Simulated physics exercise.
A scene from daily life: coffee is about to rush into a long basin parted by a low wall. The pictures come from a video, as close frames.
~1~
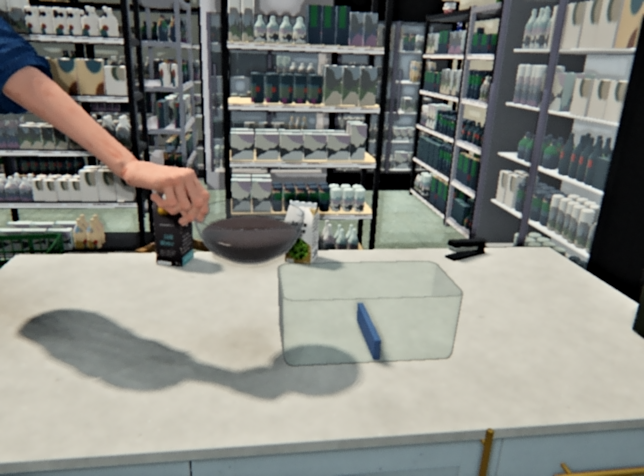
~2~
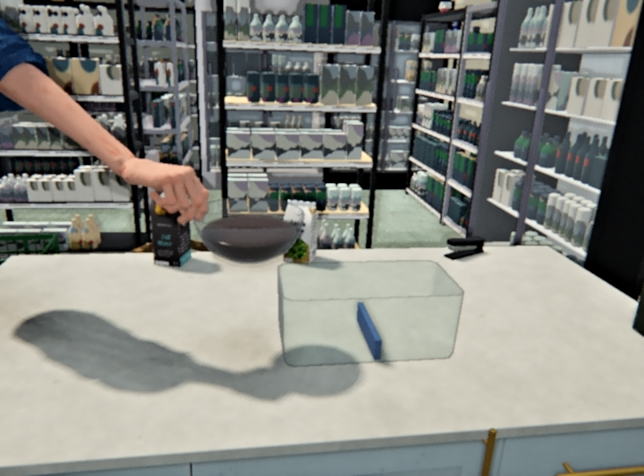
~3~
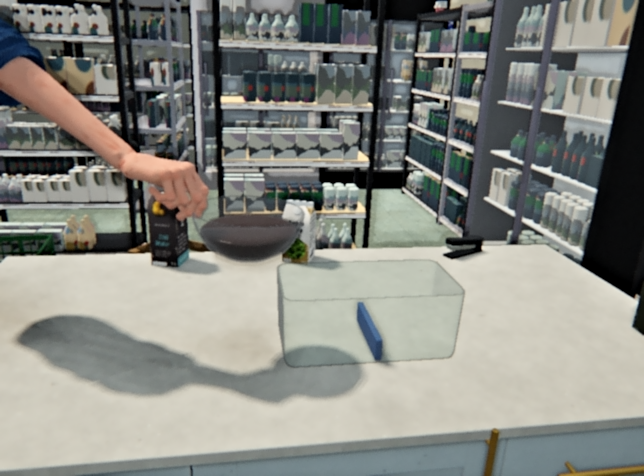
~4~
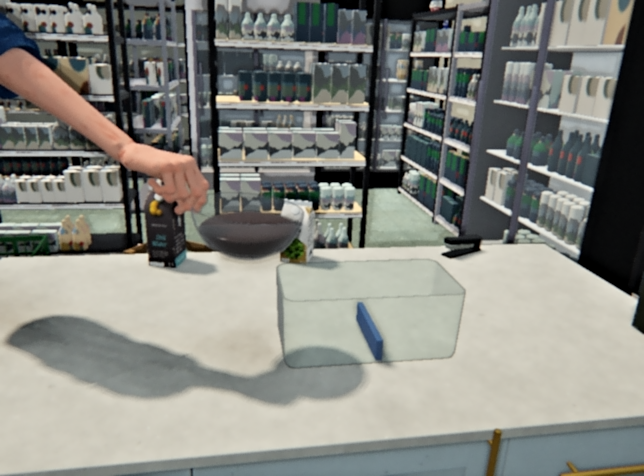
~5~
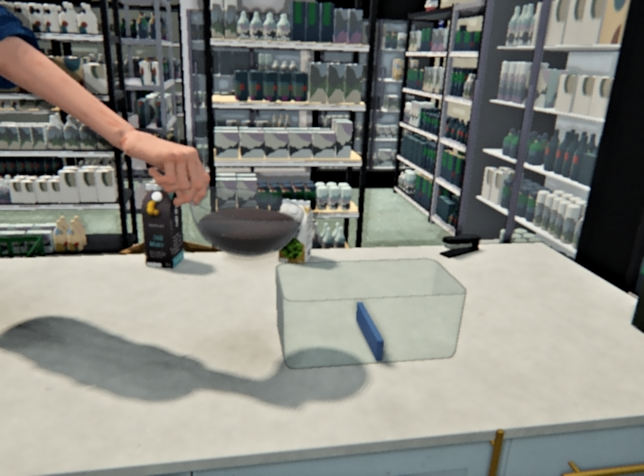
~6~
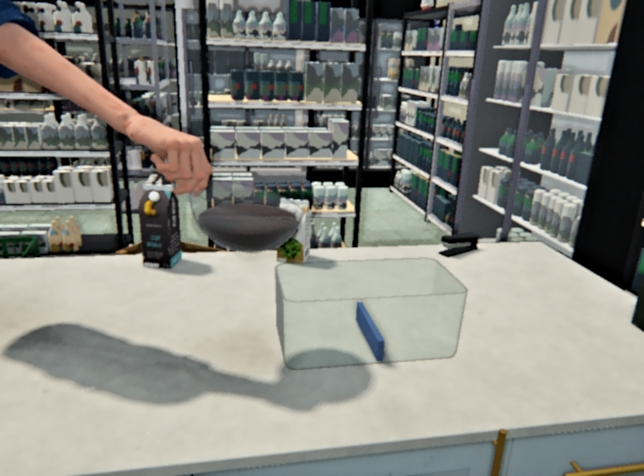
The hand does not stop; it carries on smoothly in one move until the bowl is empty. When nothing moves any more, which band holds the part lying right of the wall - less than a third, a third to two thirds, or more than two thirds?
The share right of the wall is left smaller than one third.
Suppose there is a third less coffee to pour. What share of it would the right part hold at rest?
Close to 5 per cent, more or less.
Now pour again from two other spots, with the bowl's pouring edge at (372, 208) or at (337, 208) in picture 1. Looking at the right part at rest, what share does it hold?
80 %, then 90 %.
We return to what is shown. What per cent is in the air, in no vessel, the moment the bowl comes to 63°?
About 35 per cent.
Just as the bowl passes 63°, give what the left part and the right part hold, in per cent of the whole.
Split is about 5 % to the left and 0 % to the right.
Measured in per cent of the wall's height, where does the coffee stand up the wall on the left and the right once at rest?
Left 50 %, right 20 %.
A moment on, the bowl is tipped part way and 56 per cent is still to pour, 7 is left of the wall and 0 right of it.
Next, the bowl is tipped on its side and 3 per cent is still to pour, 61 is left of the wall and 20 right of it.
Then the bowl is tipped on its side and 0 per cent is still to pour, 78 is left of the wall and 21 right of it.
Later the bowl is tipped on its side and 0 per cent is still to pour, 78 is left of the wall and 21 right of it.
In the end 78 per cent lies left of the wall, 21 right of it and 1 outside.
